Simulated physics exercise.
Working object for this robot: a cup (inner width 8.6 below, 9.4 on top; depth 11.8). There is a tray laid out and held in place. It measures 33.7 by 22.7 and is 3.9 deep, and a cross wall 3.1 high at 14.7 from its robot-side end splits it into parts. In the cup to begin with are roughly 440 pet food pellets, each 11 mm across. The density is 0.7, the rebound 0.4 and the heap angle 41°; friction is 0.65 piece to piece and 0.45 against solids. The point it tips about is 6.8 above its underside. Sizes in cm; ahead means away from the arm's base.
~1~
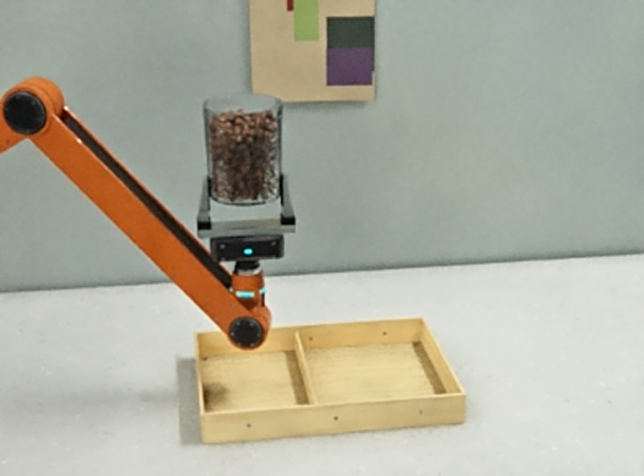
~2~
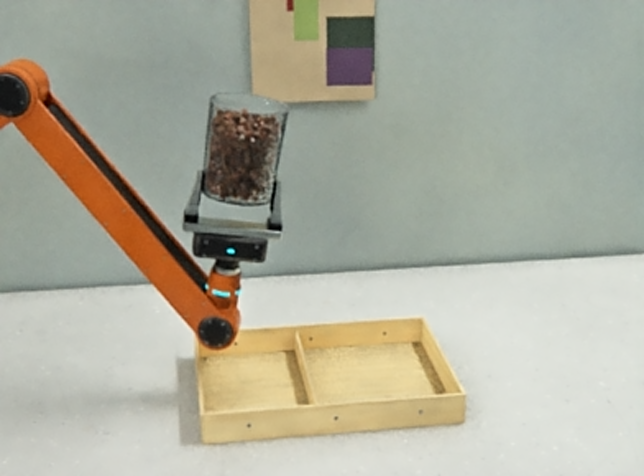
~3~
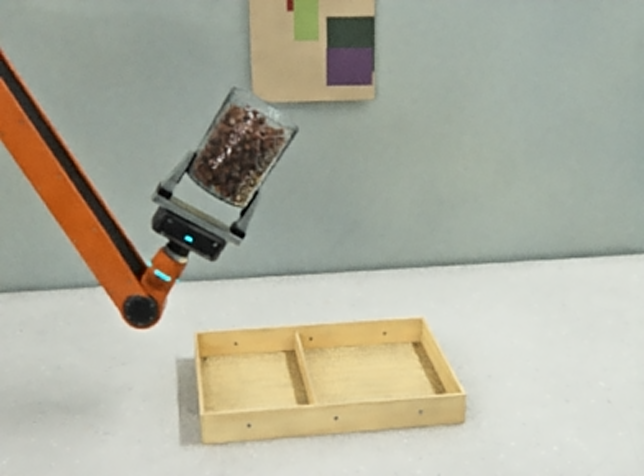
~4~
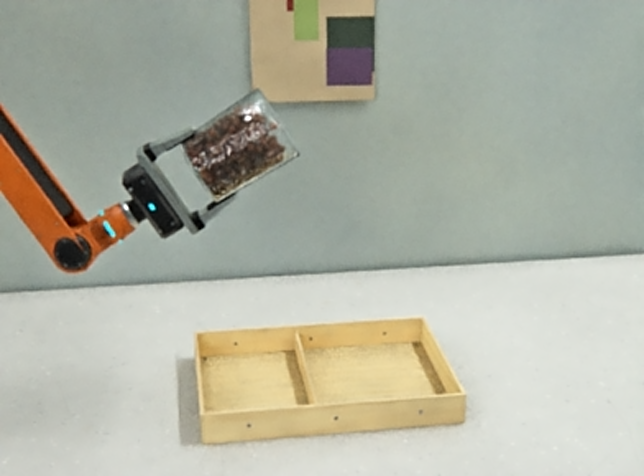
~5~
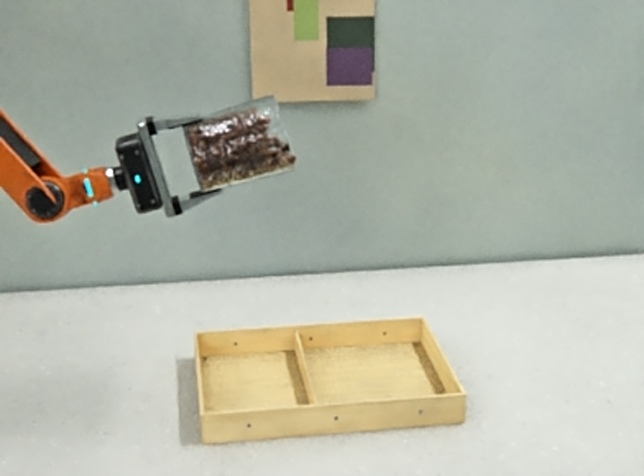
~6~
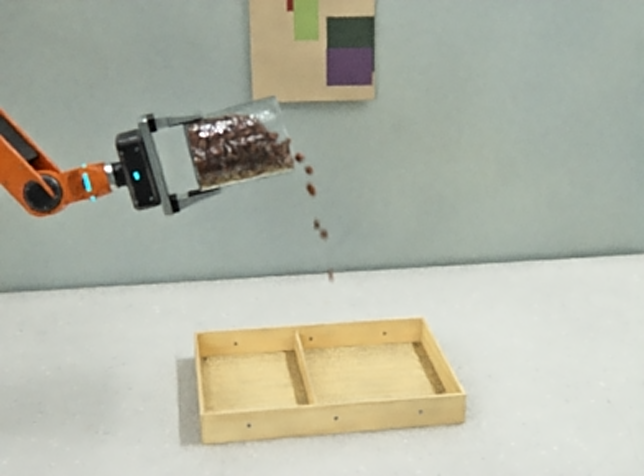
The footage shows an orange robot arm holding a clear cup of small brown pellets above a divided wooden tray, drawing back leftward while tilting the cup far to the right, until a few pellets drop from its rim.
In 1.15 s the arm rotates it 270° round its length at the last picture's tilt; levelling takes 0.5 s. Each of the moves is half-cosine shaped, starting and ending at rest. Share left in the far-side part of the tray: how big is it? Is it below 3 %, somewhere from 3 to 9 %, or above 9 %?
It is above 9 %.
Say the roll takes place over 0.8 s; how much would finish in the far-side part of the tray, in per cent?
About 10 %.
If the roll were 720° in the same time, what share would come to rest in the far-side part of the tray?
Around 15 %.
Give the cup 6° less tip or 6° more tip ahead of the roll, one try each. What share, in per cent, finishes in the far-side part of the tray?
I'd expect some 10 per cent, then some 25 per cent.
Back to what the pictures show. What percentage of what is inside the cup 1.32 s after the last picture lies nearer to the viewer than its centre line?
Around 45 %.
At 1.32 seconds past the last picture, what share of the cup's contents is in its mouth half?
I'd put it at some 35 per cent.
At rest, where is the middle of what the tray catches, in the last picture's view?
Roughly at pixel (343, 373).
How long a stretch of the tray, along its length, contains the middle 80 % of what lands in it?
Spread length: Close to 12 cm.
Then, 0.66 s on, tipped 78°, highest piece 40 above the table; 413 in the cup, 14 in the far-side part, 14 in flight or on a rim.
Then, 1.32 s on, tipped 58°, highest piece 38 above the table; 366 in the cup, 69 in the far-side part, 1 in the robot-side part, 5 in flight or on a rim.
Then, 1.85 s on, upright, highest piece 40 above the table; 366 in the cup, 74 in the far-side part, 1 in the robot-side part.
Then, 2.55 s on, upright, highest piece 40 above the table; 366 in the cup, 74 in the far-side part, 1 in the robot-side part.
In the end, 366 in the cup, 74 in the far-side part, 1 in the robot-side part. That is 17 % in the far-side part of the tray.
